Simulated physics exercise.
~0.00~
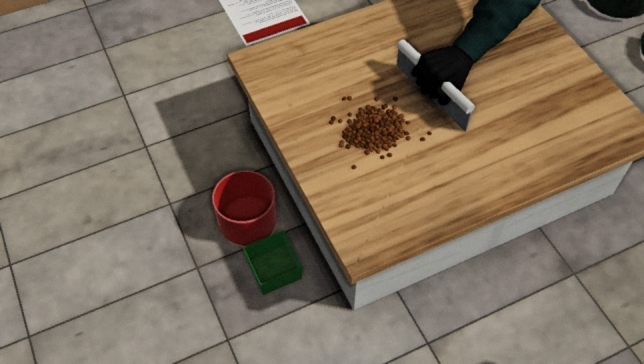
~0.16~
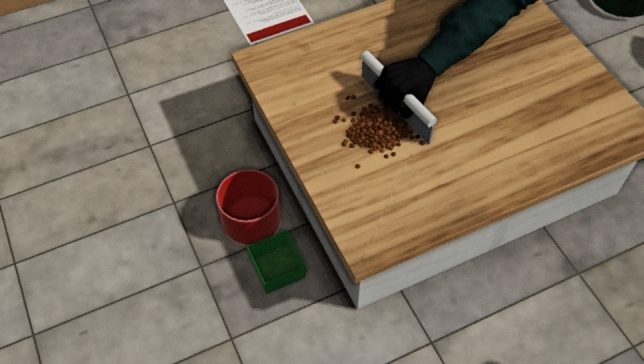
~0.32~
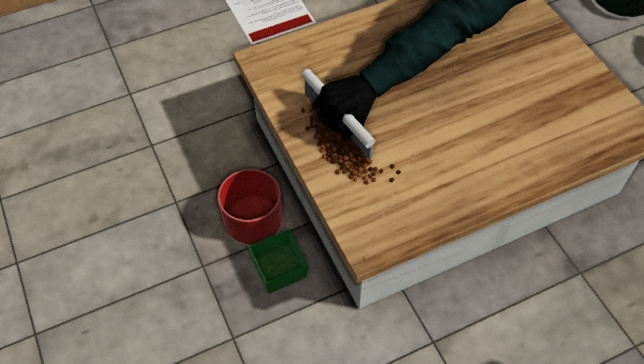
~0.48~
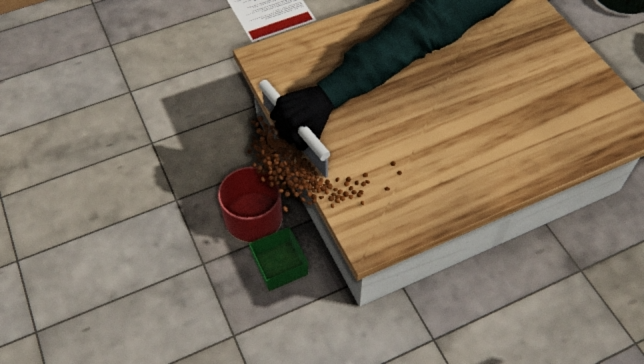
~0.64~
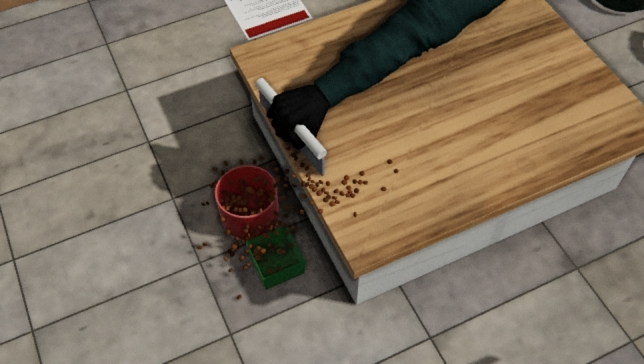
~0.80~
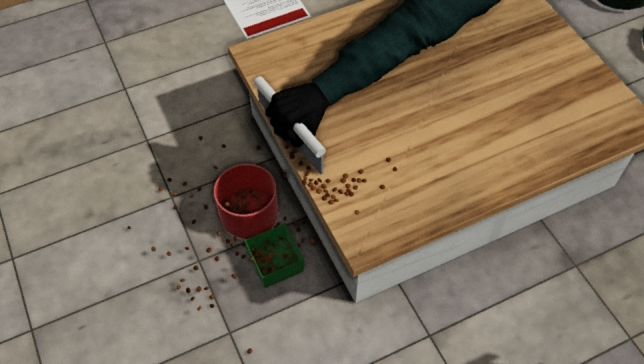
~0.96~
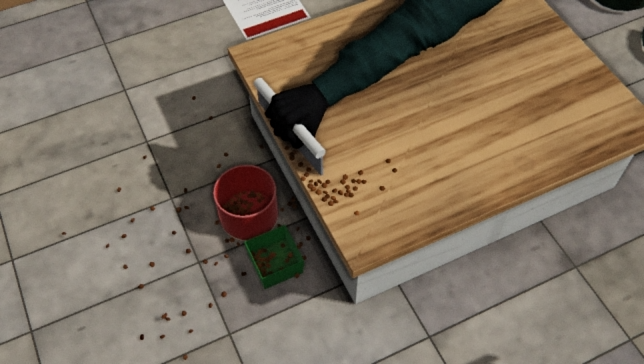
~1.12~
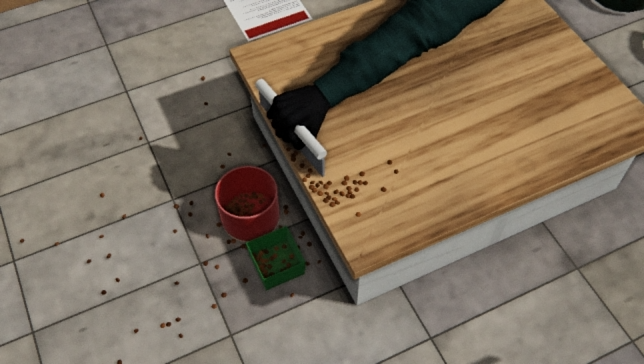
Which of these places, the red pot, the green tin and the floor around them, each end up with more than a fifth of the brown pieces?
The red pot and the floor each end up with more than a fifth of the pieces, while the green tin does not.
